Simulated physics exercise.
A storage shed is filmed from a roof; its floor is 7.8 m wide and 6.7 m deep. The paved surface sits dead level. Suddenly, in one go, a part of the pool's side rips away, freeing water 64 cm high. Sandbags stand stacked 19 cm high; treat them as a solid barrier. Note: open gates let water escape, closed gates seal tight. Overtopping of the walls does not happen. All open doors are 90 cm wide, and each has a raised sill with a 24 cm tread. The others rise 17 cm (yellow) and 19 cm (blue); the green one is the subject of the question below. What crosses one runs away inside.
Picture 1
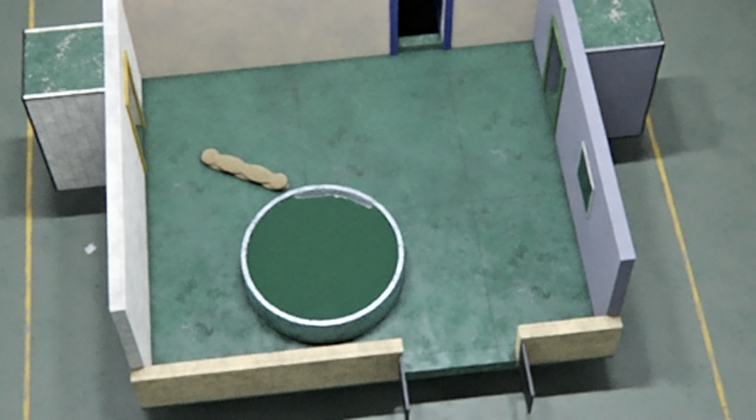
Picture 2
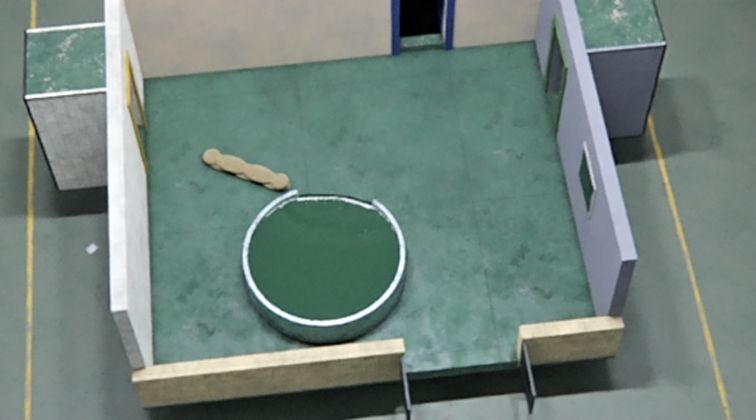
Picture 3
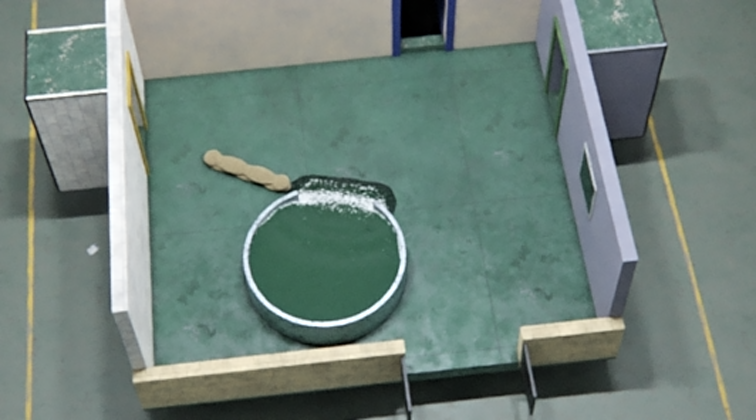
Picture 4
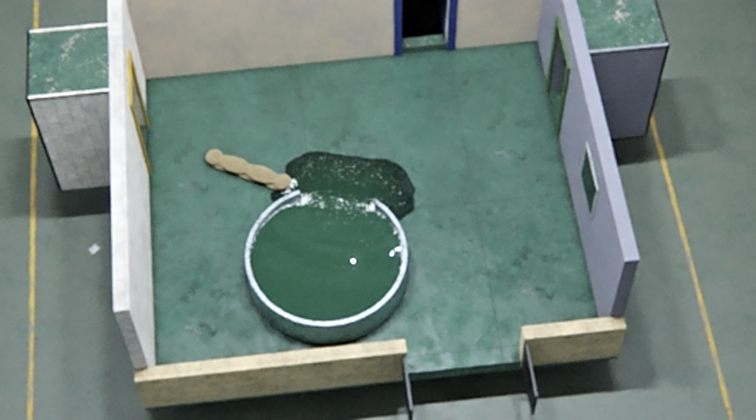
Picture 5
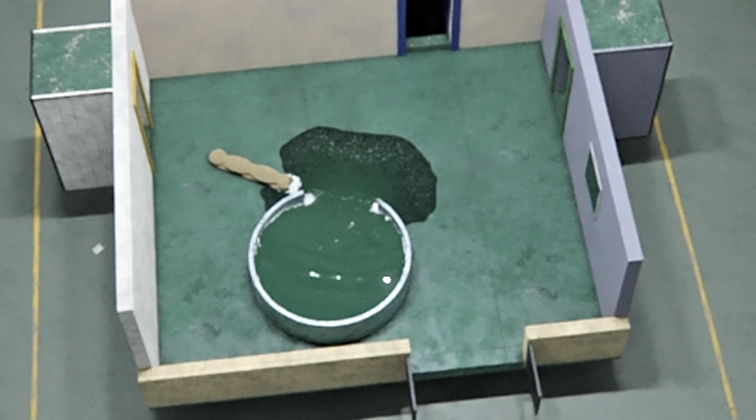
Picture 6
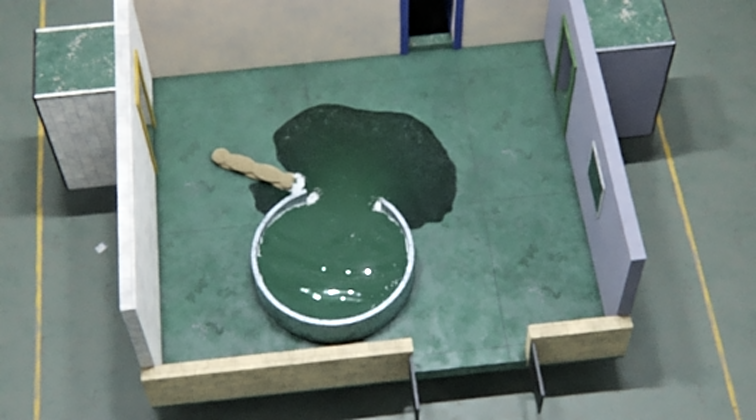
The clip shows a round pool of still water inside a roofless walled enclosure with a green floor; its far side opens, and foamy water pours through the gap, spreading into a widening dark puddle beside the stacked sandbags.
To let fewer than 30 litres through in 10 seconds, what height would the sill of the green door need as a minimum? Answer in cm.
I would say about 11.5 cm.
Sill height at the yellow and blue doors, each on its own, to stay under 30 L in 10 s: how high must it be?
You'd want some 6.5 cm at yellow and some 16 cm at blue.
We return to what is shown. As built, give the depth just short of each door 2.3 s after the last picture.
In cm: Yellow 0, blue 23, green 11.
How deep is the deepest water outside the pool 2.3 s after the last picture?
Max depth: Around 40 cm.
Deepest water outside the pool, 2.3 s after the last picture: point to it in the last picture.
Check close to (533, 41).
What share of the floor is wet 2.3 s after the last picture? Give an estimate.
Close to 45 per cent of it is wet.
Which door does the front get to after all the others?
That's the yellow one, it comes last.
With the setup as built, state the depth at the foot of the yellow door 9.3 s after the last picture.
About 7.5 centimetres deep.
Then, 0.7 s after the last picture water covers 30 % of the floor, deepest (34 cm) near (352, 206); it has not reached the green door.
Then, 2.3 s after the last picture water covers 45 % of the floor, deepest (40 cm) near (533, 41); 11 cm at the green door, 0 litres in over its 10 cm sill.
Then, 9.3 s after the last picture water covers 100 % of the floor, deepest (13 cm) near (361, 365); 8 cm at the green door, 49 litres in over its 10 cm sill.
At the green door as built, the water peaked near 17 cm, 2.9 s after the last picture.
Run again over the same 10 s with other heights there, 49 litres in over 10 cm, 10 litres over 14 cm. The limit of 30 litres is kept from about 11.5 cm up.
